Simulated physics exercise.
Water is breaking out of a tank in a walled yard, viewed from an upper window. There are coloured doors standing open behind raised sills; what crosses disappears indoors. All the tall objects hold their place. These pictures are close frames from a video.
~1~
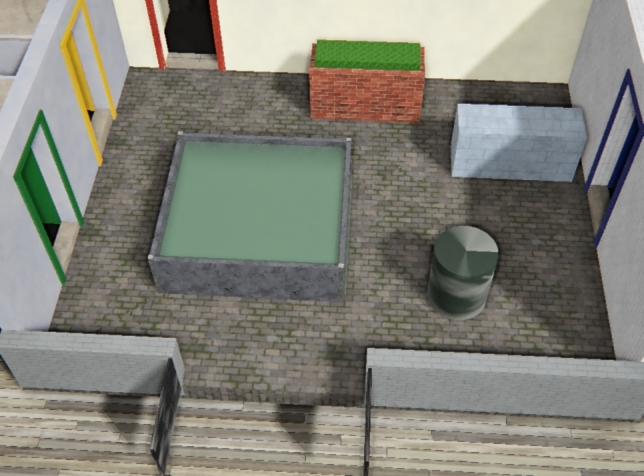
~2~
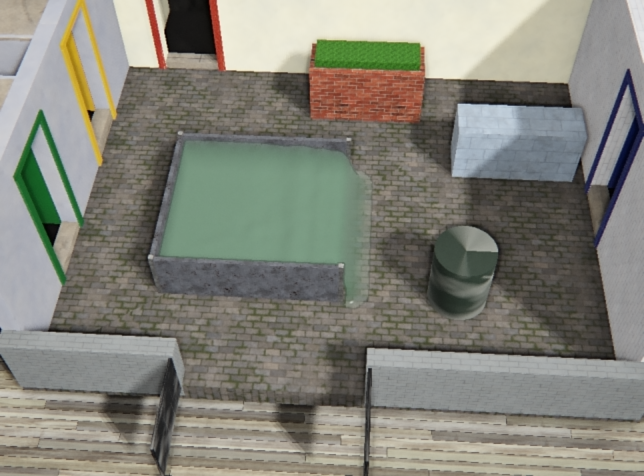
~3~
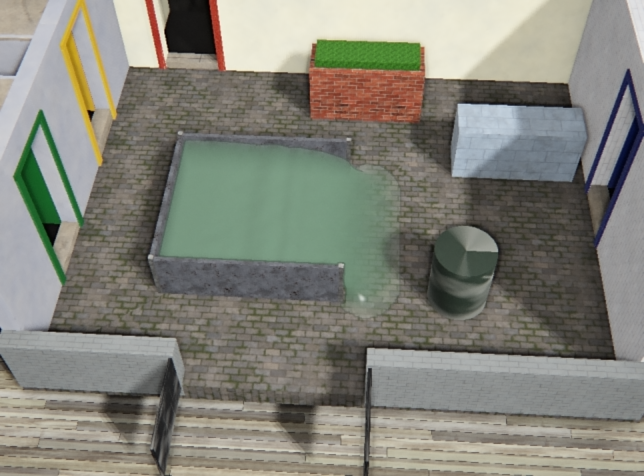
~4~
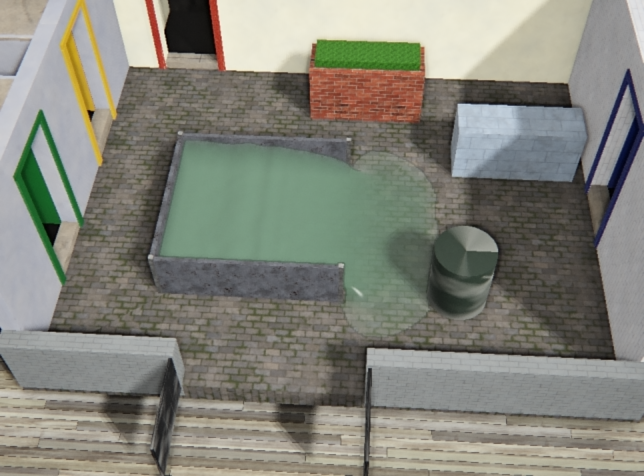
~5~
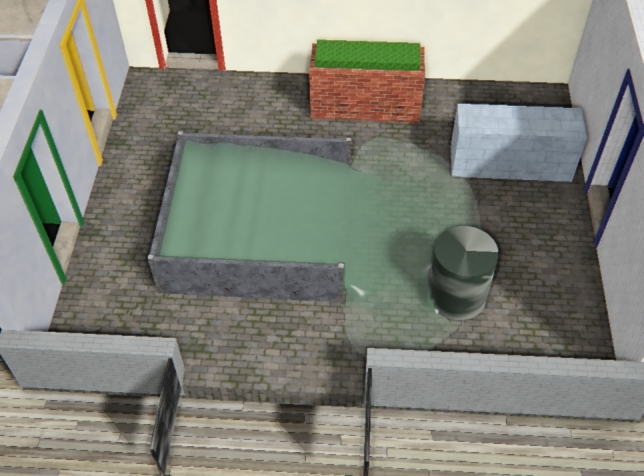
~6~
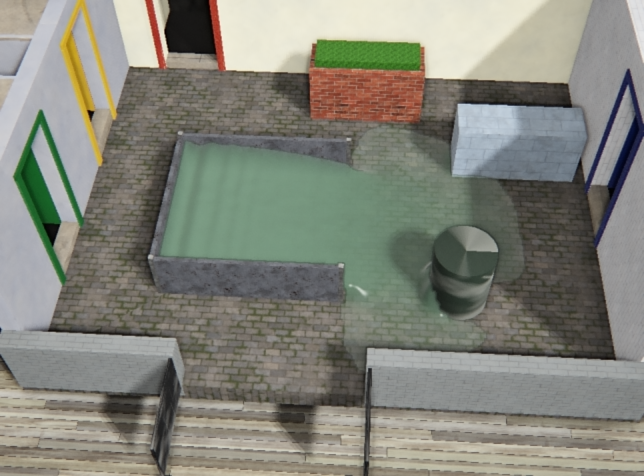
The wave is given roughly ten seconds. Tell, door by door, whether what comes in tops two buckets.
As I see it, the red door keeps inside the allowance there; the yellow door keeps inside the allowance there; the green door keeps inside the allowance there; the blue door exceeds the allowance there.
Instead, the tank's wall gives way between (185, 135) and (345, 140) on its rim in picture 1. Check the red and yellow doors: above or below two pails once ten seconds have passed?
Looks like the red door tops the limit but the yellow door doesn't reach it.
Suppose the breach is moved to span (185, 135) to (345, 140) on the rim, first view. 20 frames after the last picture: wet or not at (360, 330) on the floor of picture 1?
Verdict: No water.
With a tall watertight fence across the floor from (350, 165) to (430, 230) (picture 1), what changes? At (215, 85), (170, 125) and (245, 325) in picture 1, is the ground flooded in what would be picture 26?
Results in order: Bone-dry / bone-dry / swamped.
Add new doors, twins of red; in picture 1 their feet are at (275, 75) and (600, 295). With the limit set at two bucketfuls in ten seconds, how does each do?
In turn, the first comes in lower and the second comes in higher.
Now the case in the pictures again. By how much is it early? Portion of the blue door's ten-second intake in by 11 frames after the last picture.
Estimate: Roughly 30 %.
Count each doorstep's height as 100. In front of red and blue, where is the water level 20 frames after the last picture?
The first is near 0 per cent, the second near 140 per cent.
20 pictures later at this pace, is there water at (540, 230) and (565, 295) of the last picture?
First spot soaked, second spot soaked.
A moment on, water covers 35 % of the floor; the red door not reached, the yellow door not reached, the green door not reached, the blue door under two buckets in.
Next, water covers 45 % of the floor; the red door not reached, the yellow door not reached, the green door not reached, the blue door over two buckets in.
Then, water covers 60 % of the floor; the red door not reached, the yellow door not reached, the green door not reached, the blue door far over two buckets in.
Later, water covers 75 % of the floor; the red door not reached, the yellow door not reached, the green door not reached, the blue door far over two buckets in.
In the end, water covers 100 % of the floor; the red door wet at the sill, nothing in, the yellow door wet at the sill, nothing in, the green door wet at the sill, nothing in, the blue door far over two buckets in.
